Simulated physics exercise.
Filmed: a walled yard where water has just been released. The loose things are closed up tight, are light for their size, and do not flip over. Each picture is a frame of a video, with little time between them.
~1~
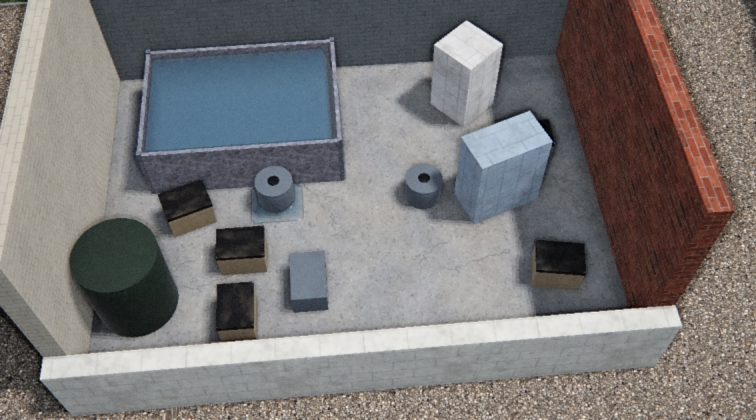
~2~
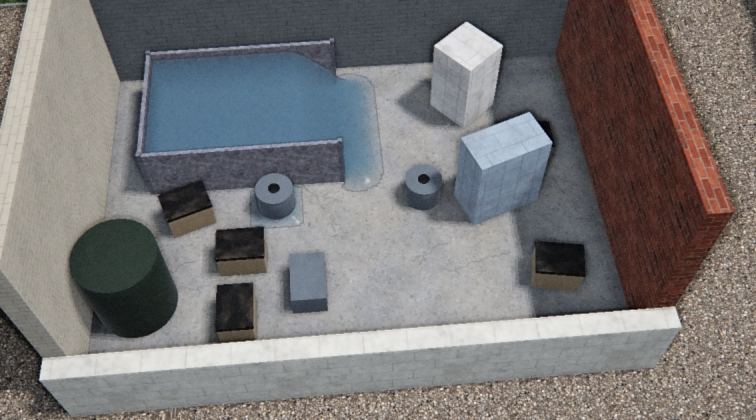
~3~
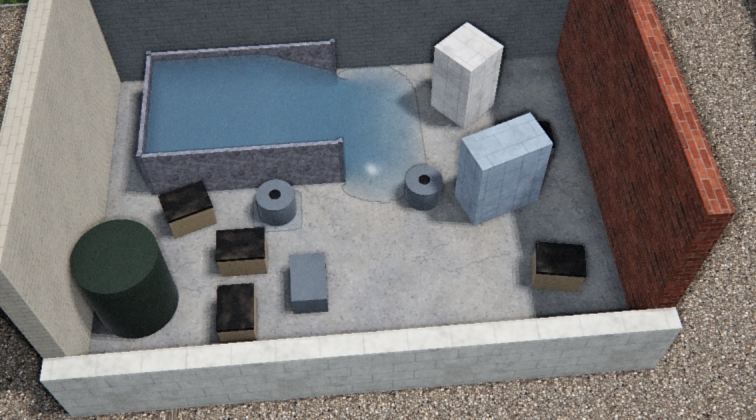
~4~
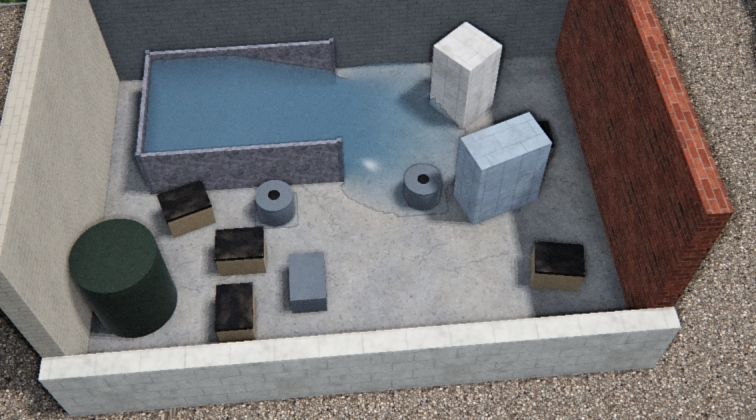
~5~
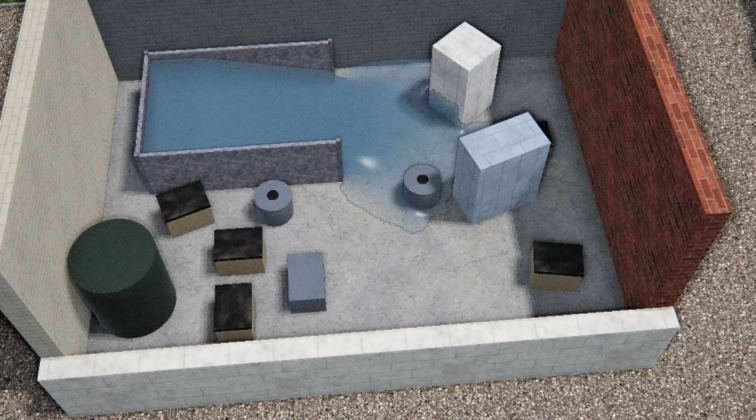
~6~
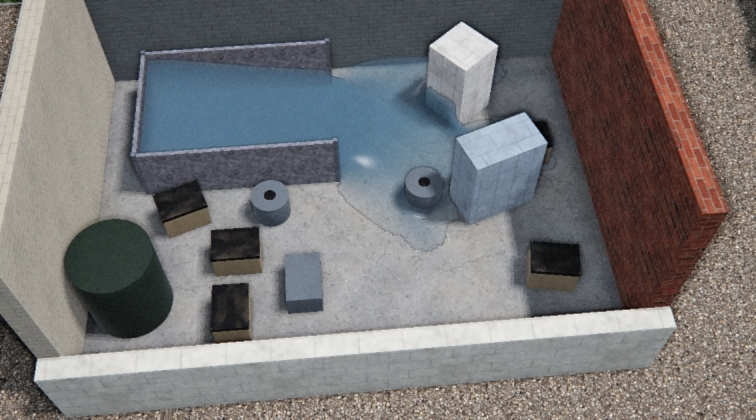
Water pours from the open right side of a brick-edged pool at the back left of a walled yard, seen from high above, with a red brick wall on the right. Dark-topped boxes, two grey ringed cylinders, a dark green cylinder, a small grey block and tall white and pale blue blocks stand around. The water spreads rightward and forward around a ringed cylinder and the white block, while the objects barely shift.
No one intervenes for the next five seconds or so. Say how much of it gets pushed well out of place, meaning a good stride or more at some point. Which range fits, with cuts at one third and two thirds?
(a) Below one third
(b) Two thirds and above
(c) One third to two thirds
(c) One third to two thirds.
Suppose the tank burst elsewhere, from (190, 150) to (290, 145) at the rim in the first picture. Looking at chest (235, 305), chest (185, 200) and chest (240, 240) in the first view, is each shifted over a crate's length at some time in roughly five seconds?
Results in order: Cleared that distance / cleared that distance / cleared that distance.
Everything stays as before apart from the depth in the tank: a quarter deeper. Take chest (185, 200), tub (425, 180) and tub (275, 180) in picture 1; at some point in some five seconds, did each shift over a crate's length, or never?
Not beyond that, then beyond that, then not beyond that.
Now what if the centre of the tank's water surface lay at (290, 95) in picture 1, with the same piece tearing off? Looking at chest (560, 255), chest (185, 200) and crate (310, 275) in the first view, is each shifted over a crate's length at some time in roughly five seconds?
The first: Travelled far enough; the second: Did not travel far; the third: Travelled far enough.
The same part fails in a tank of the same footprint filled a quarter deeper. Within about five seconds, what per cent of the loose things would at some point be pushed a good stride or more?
About 80 %.
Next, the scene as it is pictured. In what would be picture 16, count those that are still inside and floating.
I make it 2.
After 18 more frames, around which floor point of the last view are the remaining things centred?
It comes out somewhere near (348, 275).
A moment on, 0 of 8 are well off their spots; 0 afloat.
Next, 2 of 8 are well off their spots; 2 afloat.
Later, 2 of 8 are well off their spots; 3 afloat.
In the end, 4 of 8 are well off their spots, and 4 have been at some point; 4 afloat.
